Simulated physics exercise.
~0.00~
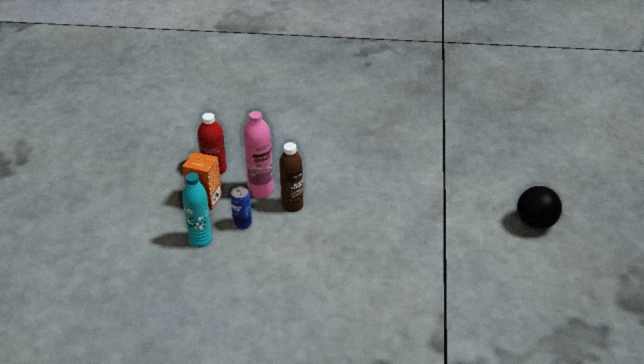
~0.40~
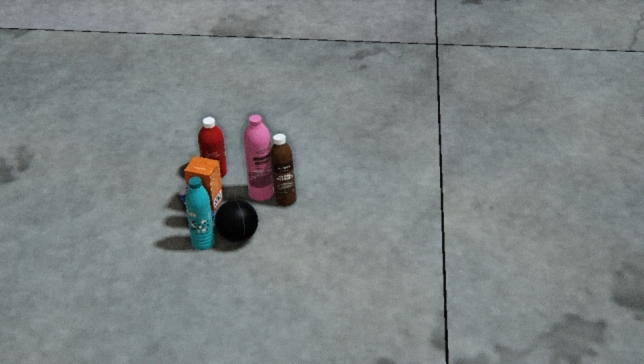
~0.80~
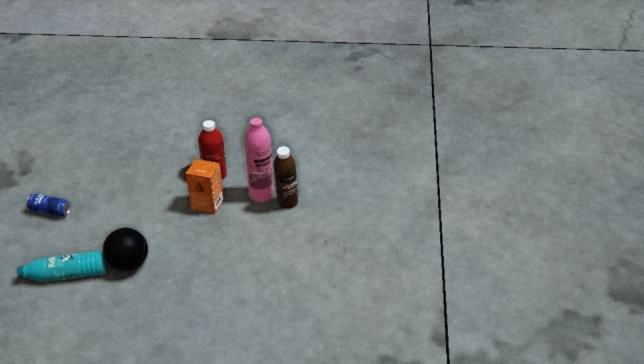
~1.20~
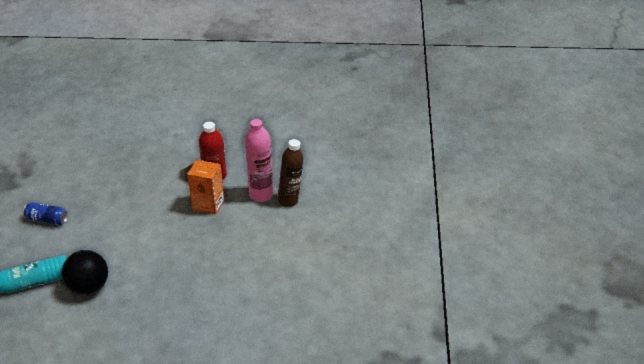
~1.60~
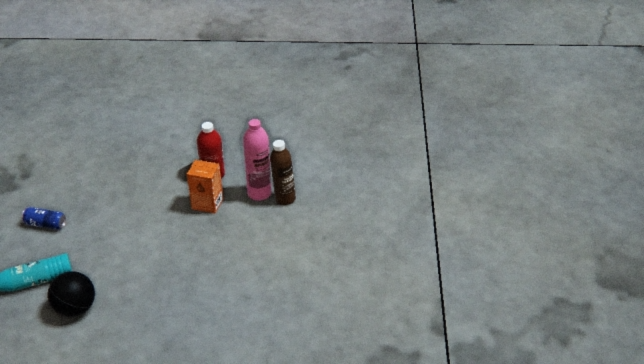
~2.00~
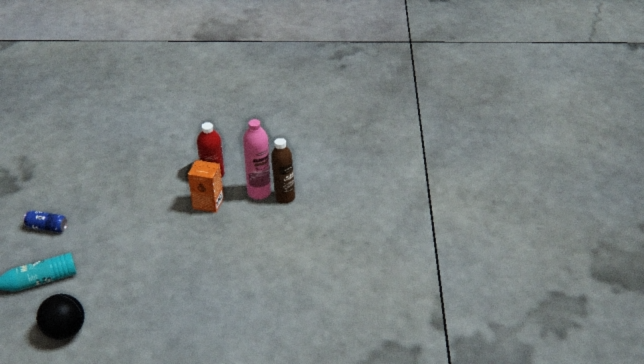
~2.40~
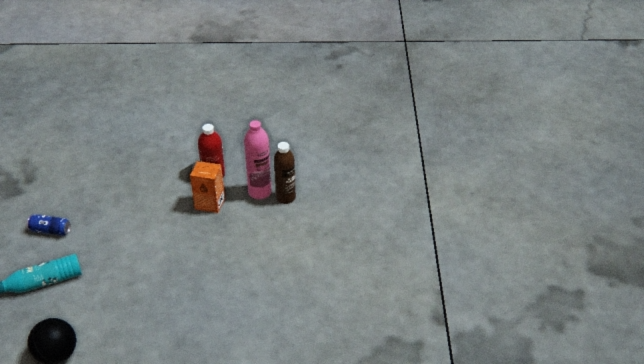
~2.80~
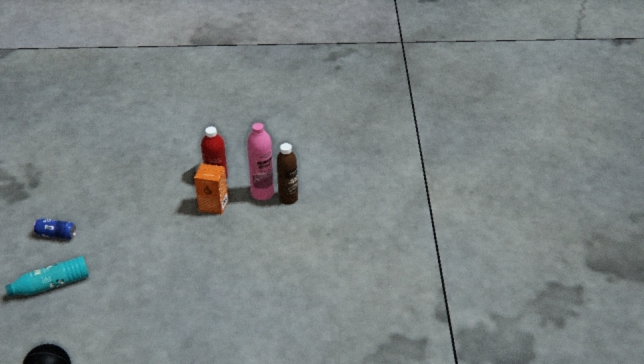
On a grey concrete floor crossed by dark seams, seen from above at an angle by a slowly drifting camera, a black ball sits to the right of a small cluster. The group holds red, pink and brown bottles, an orange carton, a turquoise bottle and a blue can. The ball rolls left into the near side, striking the can and knocking the turquoise bottle down, while the brown bottle wobbles but stays up. Both fallen items end up at the far left. The ball curves toward the viewer and is slipping out at the bottom left, with the other four still standing.
